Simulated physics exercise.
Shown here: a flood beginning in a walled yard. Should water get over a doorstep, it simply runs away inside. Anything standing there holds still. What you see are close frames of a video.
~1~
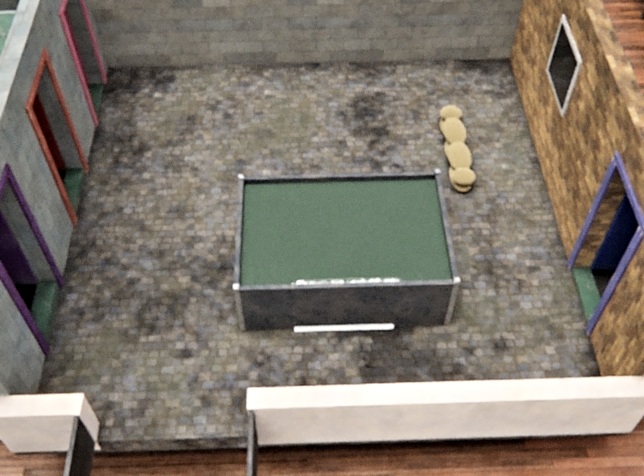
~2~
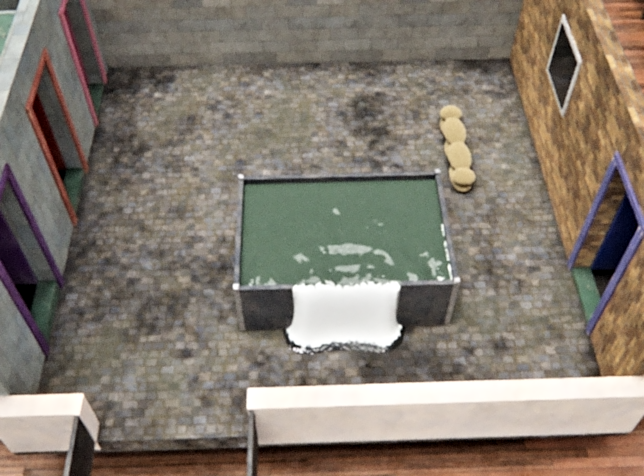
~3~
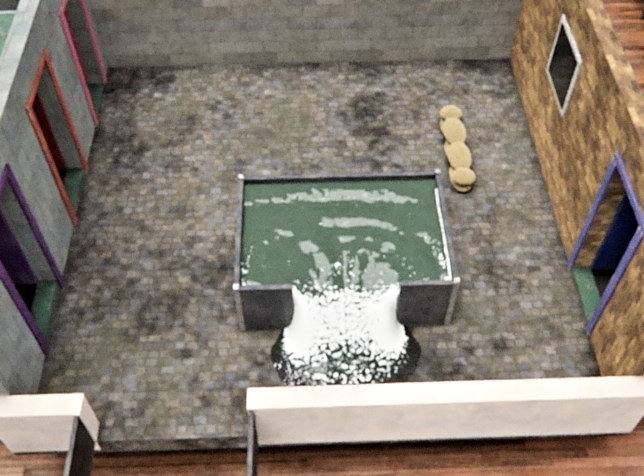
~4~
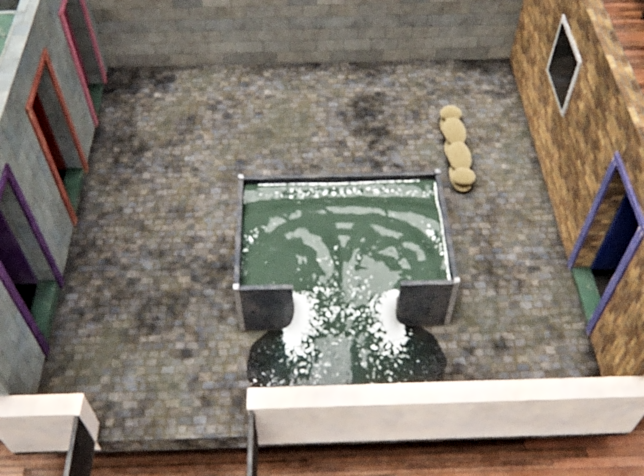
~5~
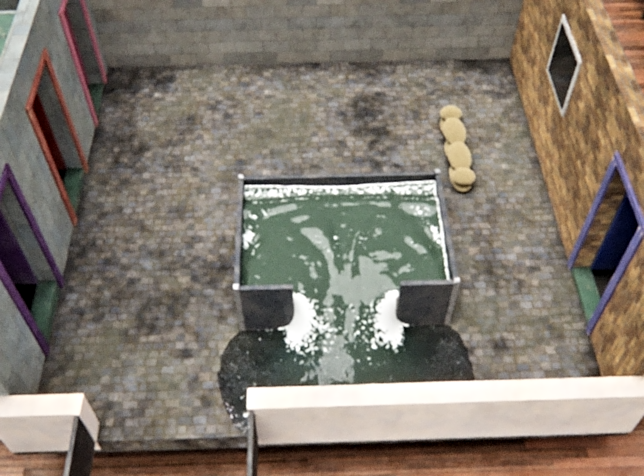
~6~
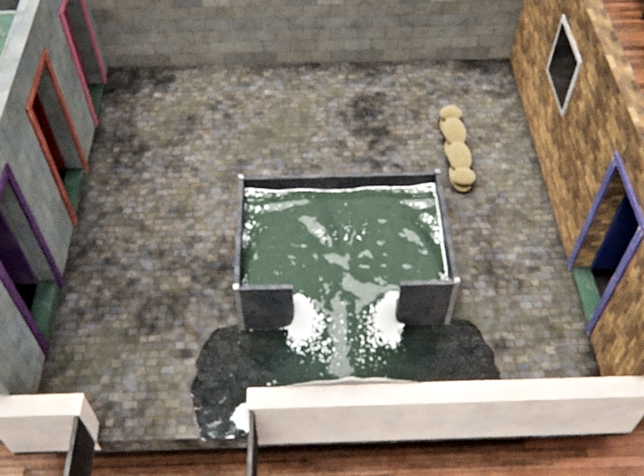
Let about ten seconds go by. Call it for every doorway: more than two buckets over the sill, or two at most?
My call: The pink door more than two; the blue door more than two; the red door two at most; the purple door two at most.
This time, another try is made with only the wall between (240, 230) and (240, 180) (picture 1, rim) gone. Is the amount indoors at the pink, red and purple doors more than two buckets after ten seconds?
First pink door ends above the line, second red door ends above the line, third purple door ends above the line.
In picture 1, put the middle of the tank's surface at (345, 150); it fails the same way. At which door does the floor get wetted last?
The door marked pink.
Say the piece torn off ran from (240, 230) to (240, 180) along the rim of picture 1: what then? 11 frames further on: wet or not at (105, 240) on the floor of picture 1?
Answer: Wet.
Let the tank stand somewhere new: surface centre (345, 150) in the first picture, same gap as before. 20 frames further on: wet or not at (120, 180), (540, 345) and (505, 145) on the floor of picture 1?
Taking the three spots in that order, I'd say spared, then drenched, then drenched.
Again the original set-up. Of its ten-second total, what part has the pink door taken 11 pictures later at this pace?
Near 0 in a hundred.
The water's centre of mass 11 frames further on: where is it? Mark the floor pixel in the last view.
(341, 313).
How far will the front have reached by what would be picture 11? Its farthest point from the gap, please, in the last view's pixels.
I'd point to (63, 422).
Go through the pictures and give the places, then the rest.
The water tank at (343, 231) is whole and still, in the first frame.
Water pours out at (345, 309) and has run to (292, 340), in the second frame.
Water pours out at (345, 312) and has run to (298, 383), in the third frame.
Water pours out at (345, 313) and has run to a hidden place, in the fourth frame.
The front is at a hidden place, out from the gap at (345, 313), in the fifth frame.
The front is at a hidden place, out from the gap at (345, 312), in the sixth frame.
A moment on, water covers 20 % of the floor; the pink door not reached, the blue door not reached, the red door not reached, the purple door not reached.
Next, water covers 35 % of the floor; the pink door not reached, the blue door over two buckets in, the red door not reached, the purple door wet at the sill, nothing in.
Then, water covers 50 % of the floor; the pink door wet at the sill, nothing in, the blue door far over two buckets in, the red door wet at the sill, nothing in, the purple door under two buckets in.
Later, water covers 95 % of the floor; the pink door wet at the sill, nothing in, the blue door far over two buckets in, the red door wet at the sill, nothing in, the purple door under two buckets in.
In the end, water covers 95 % of the floor; the pink door over two buckets in, the blue door far over two buckets in, the red door wet at the sill, nothing in, the purple door under two buckets in.
